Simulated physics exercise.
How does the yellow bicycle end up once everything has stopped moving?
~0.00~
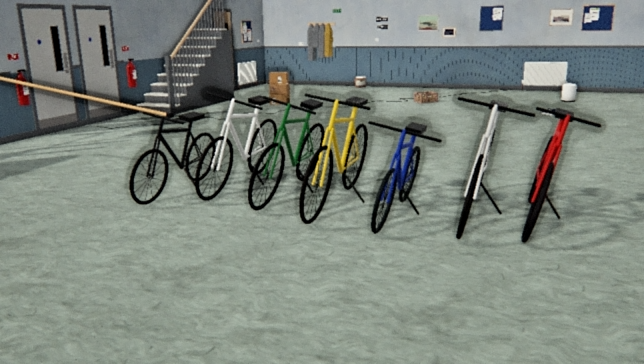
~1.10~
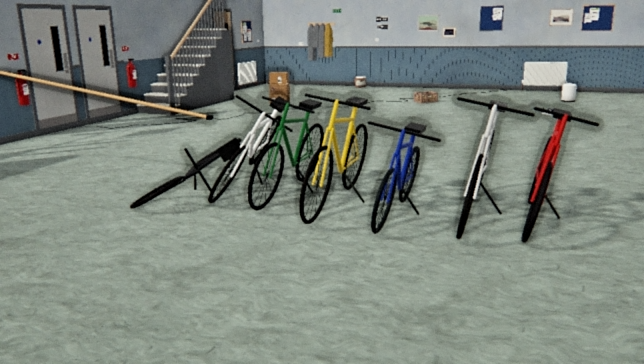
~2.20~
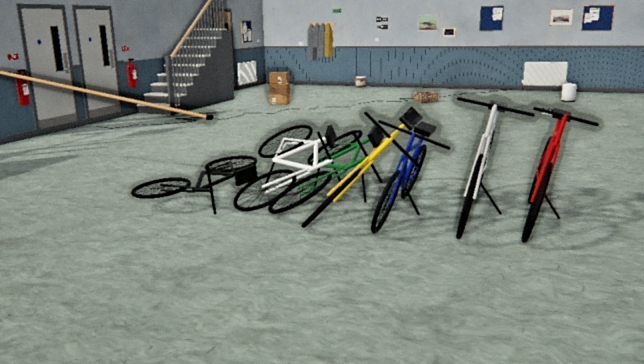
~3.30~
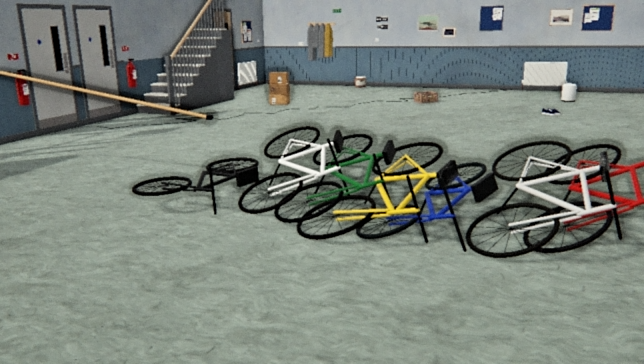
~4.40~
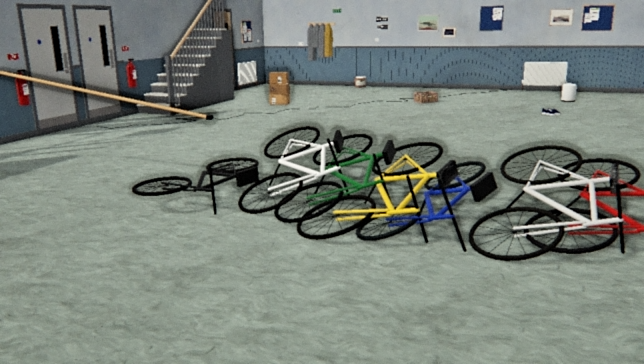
The yellow bicycle topples and ends up lying on the floor among the other fallen bicycles.
